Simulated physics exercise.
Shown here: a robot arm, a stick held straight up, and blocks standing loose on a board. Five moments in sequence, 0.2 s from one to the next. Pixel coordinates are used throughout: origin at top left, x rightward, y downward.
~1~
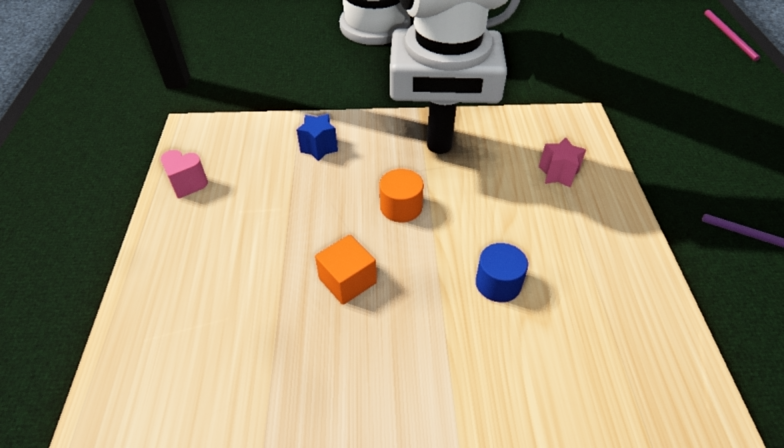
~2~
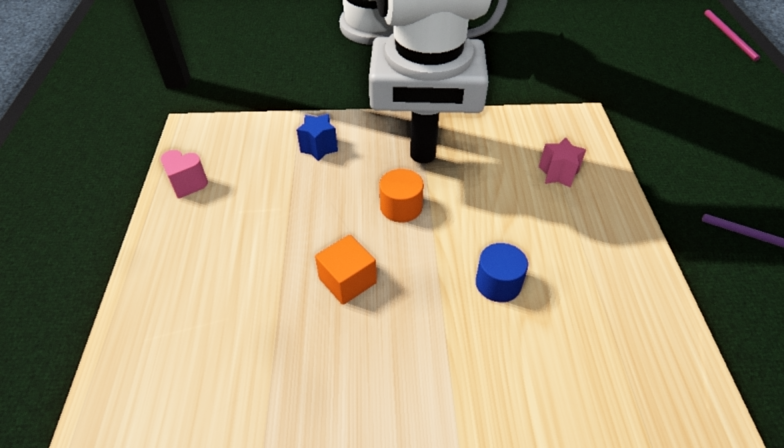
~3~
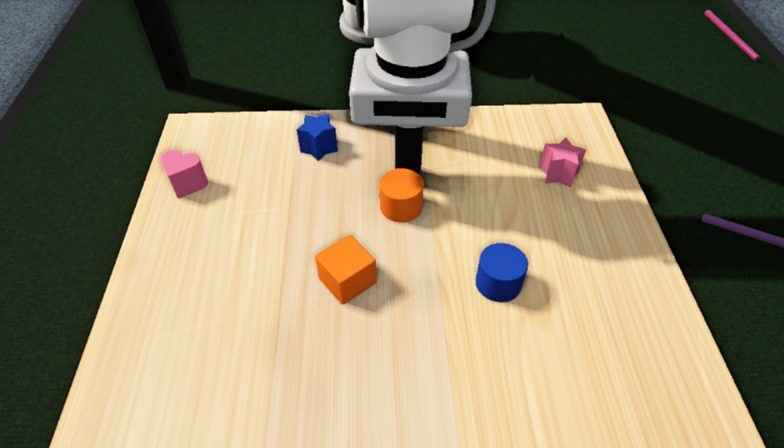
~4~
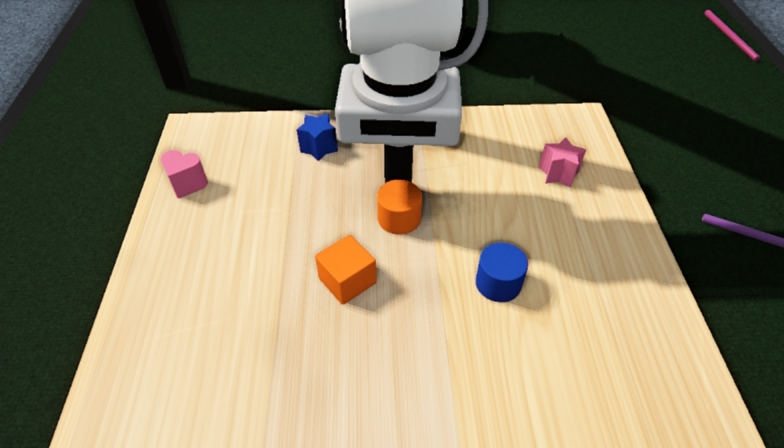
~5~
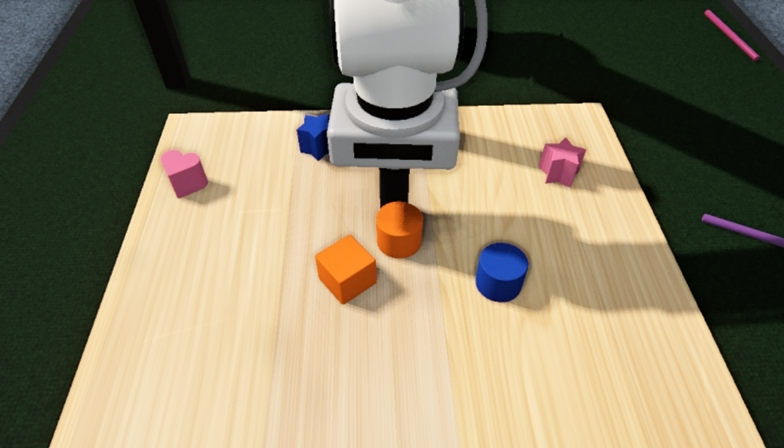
The footage shows a robot arm lowering its black stick toward the viewer and slightly left across a wooden board of loose blocks, then pushing the orange cylinder a short way forward, closer to the orange cube.
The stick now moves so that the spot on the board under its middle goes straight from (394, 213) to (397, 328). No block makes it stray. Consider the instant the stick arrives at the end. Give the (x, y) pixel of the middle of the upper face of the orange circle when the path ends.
Just about (433, 332).
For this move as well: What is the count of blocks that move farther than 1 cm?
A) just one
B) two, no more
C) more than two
My answer is option A.
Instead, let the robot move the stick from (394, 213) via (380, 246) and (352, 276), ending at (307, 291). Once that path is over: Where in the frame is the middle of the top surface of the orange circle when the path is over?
For the centre of its top, I'd go with (403, 256).
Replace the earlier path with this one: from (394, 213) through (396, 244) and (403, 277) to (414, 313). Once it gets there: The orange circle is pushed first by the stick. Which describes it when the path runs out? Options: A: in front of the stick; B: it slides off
The answer is A.
On the path given first. One third of the way, stick (396, 241); orange circle (406, 256).
Two thirds of the way, stick (398, 280); orange circle (417, 297).
At the end, stick (397, 322); orange square block unmoved; orange circle (433, 332).
